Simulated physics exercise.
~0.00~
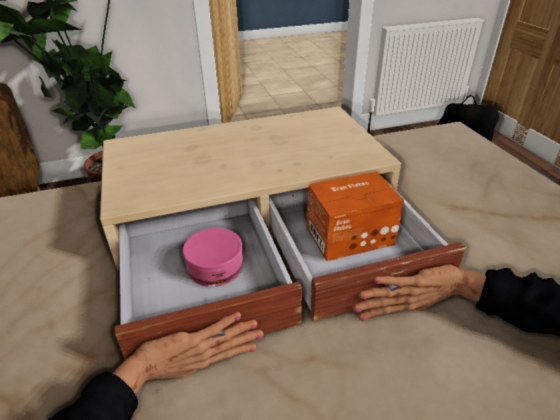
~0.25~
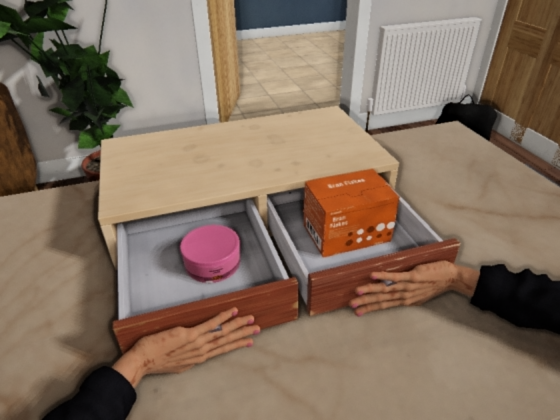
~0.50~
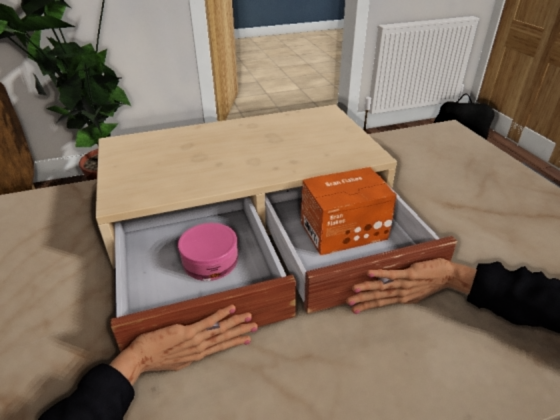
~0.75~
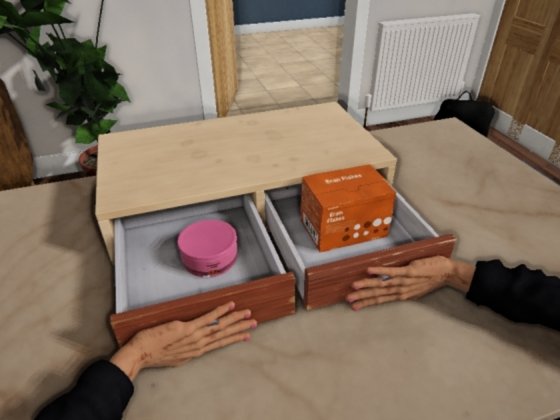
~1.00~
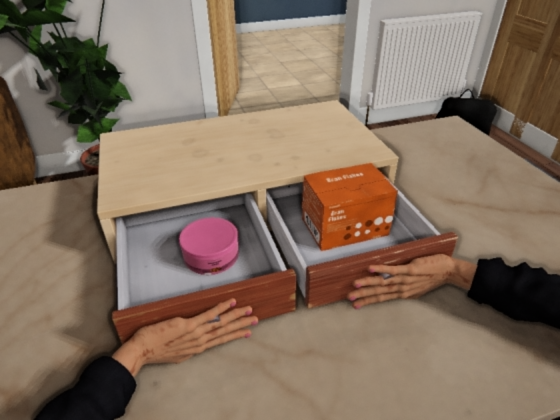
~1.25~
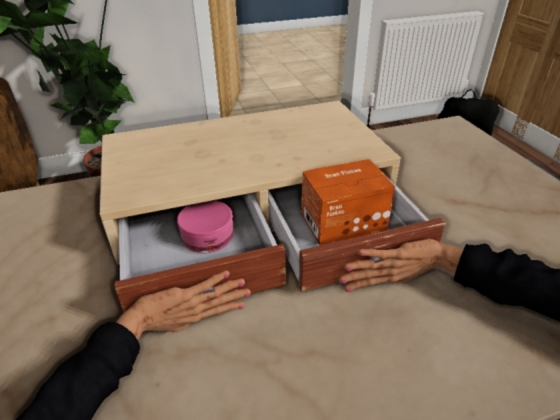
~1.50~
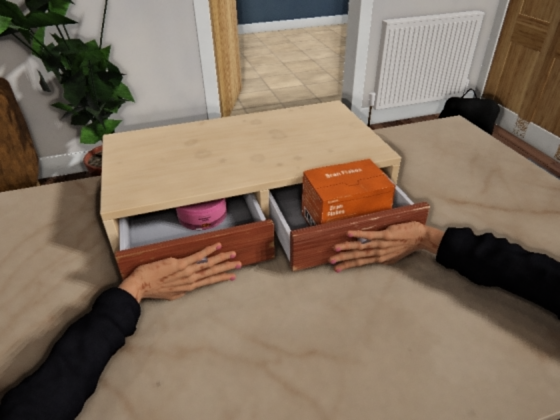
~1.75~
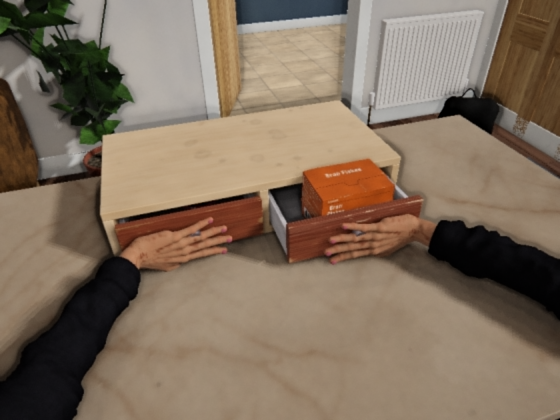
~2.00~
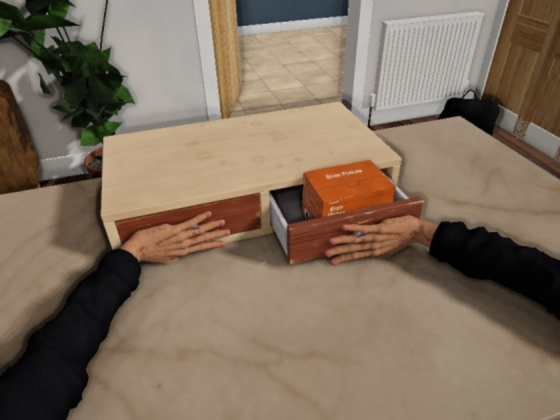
On a marble-look tabletop in a room with a white radiator and a leafy plant, a pale wooden chest sits with two drawers open side by side. The left drawer holds a round pink tub, the right a taller orange box, and a hand rests against each reddish-brown front. After a still spell, both hands push and the drawers slide inward together. The pink tub slips out of sight beneath the chest's top as the left drawer shuts flush. The right drawer stops partway and stays ajar, the orange box still showing above its front.
